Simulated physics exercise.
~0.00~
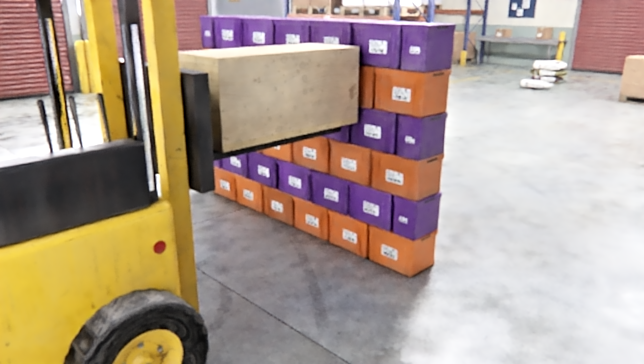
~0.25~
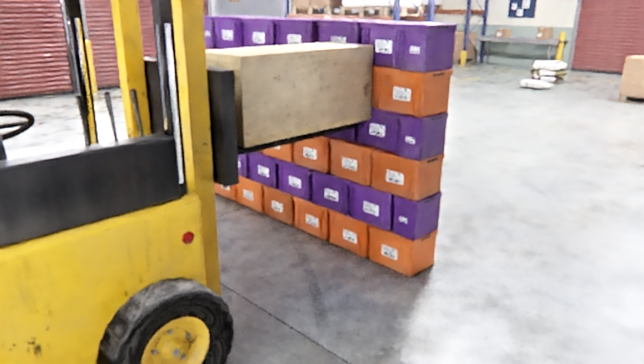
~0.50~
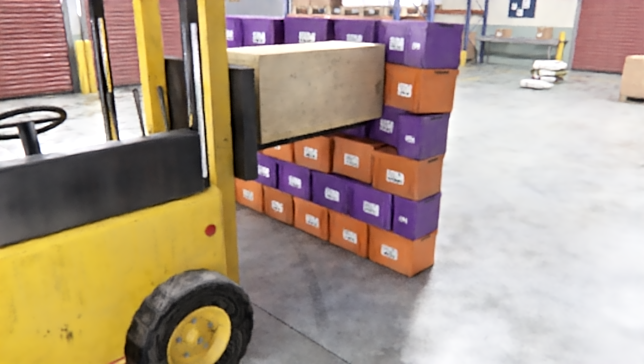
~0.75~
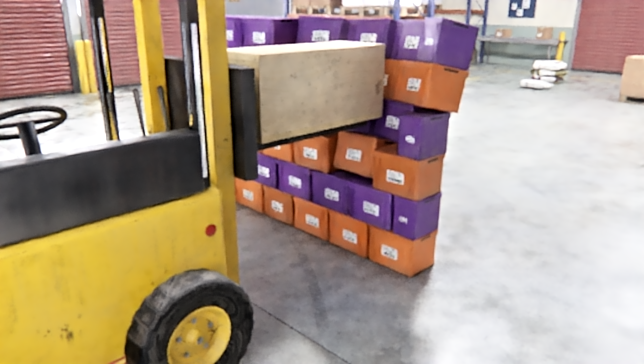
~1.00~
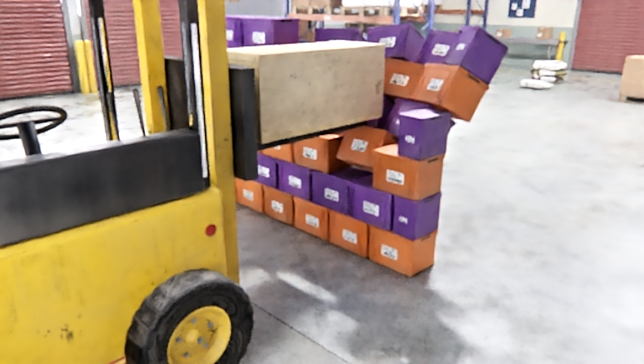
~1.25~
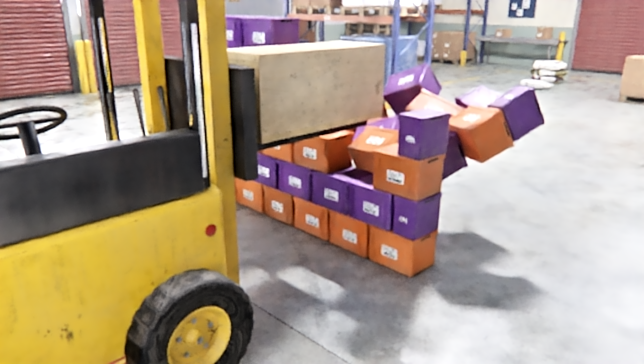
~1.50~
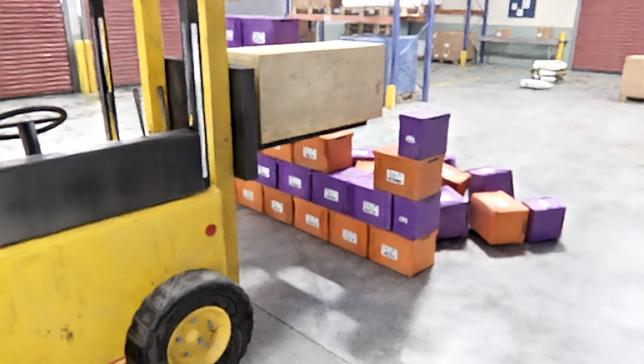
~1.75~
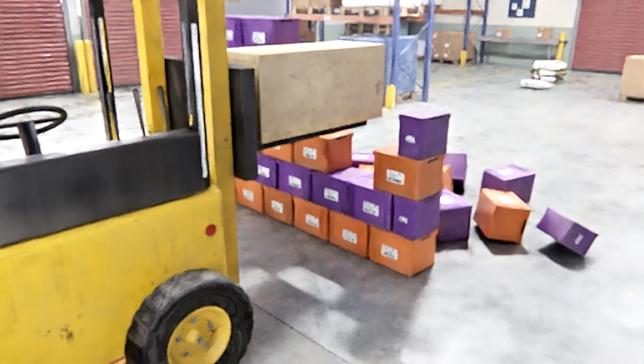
A yellow forklift stands at the left of a warehouse with a grey concrete floor and red shutter doors, seen by a still camera, its raised forks carrying a long tan case. Before it rises a wall of orange and purple boxes, stacked like bricks. The forklift rolls to the right, presses the case into the upper rows, then stops. The top boxes lean away, tip over the far side and tumble to the floor. One purple box rolls farthest right, while the lower rows stay standing, with one purple box still perched on the near end.
